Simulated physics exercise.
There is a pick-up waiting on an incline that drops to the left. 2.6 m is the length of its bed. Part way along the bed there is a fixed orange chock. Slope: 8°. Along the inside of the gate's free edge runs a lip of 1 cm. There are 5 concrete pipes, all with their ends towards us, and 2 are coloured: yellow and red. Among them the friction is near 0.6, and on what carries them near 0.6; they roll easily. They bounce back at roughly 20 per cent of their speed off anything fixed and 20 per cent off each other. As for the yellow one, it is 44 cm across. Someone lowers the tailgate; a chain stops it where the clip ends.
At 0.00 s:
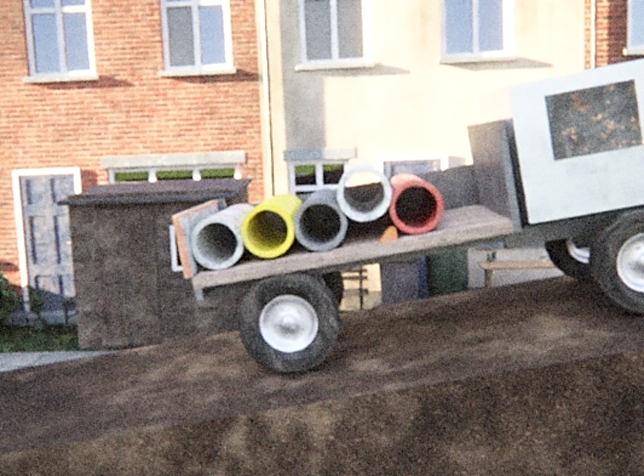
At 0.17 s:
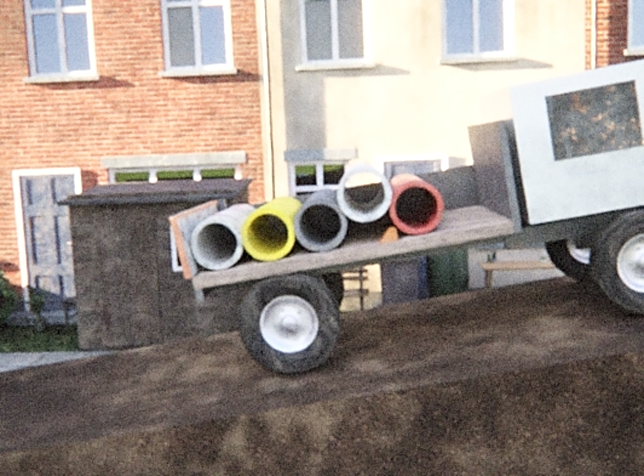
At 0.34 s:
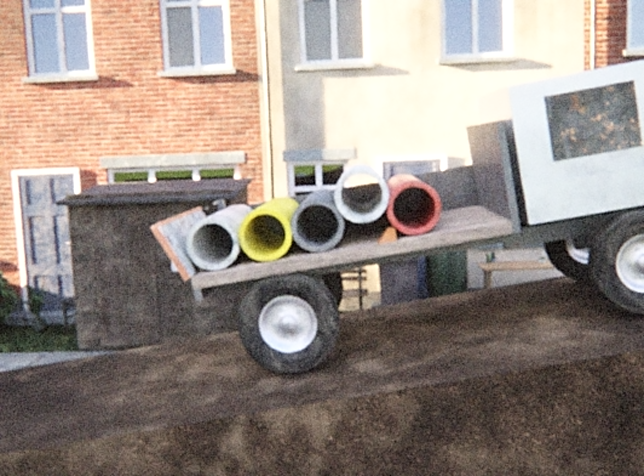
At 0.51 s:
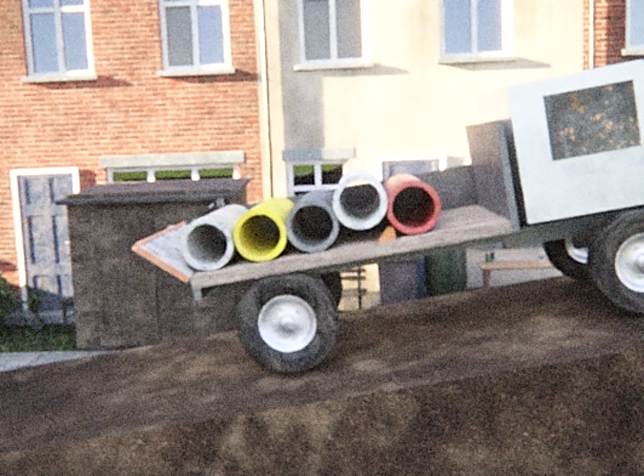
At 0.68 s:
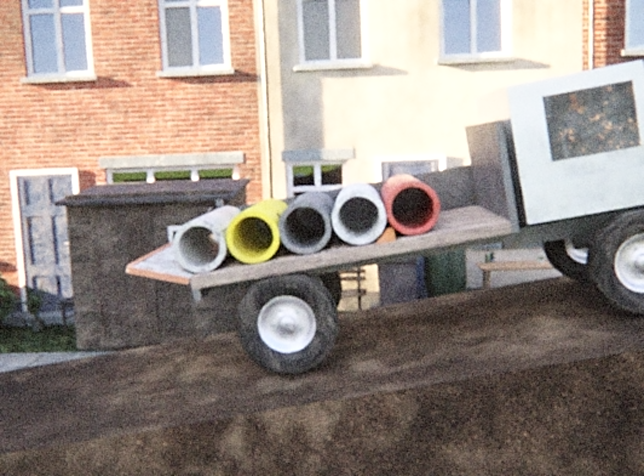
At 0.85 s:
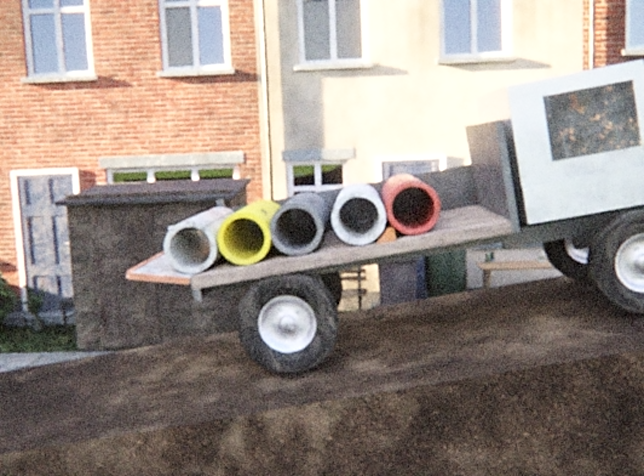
A truck's tailgate lowers on a slope and the row of pipes shifts left onto it.
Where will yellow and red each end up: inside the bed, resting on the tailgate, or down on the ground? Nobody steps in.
Yellow ends up inside the bed, red ends up inside the bed.
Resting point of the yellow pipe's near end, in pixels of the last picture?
It ends up close to (215, 244).
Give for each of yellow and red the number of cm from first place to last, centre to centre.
Yellow 40, red 0.
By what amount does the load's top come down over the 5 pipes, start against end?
Roughly 15 cm.
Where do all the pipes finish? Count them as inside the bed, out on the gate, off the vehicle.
Counts in the order asked: 4, 1, 0.
After 1.1 s, yellow is on the bed, 35 cm short of the hinge, rolling left; red is on the bed, 190 cm short of the hinge; 0 of 5 are out.
After 1.4 s, yellow is on the bed, 25 cm short of the hinge, rolling left; no change for red; 0 of 5 are out.
After 1.6 s, yellow is on the bed, 25 cm short of the hinge, rolling left; no change for red; 0 of 5 are out.
At rest (1.9 s), yellow is on the bed, 25 cm short of the hinge; red is on the bed, 190 cm short of the hinge; 0 of 5 are out.
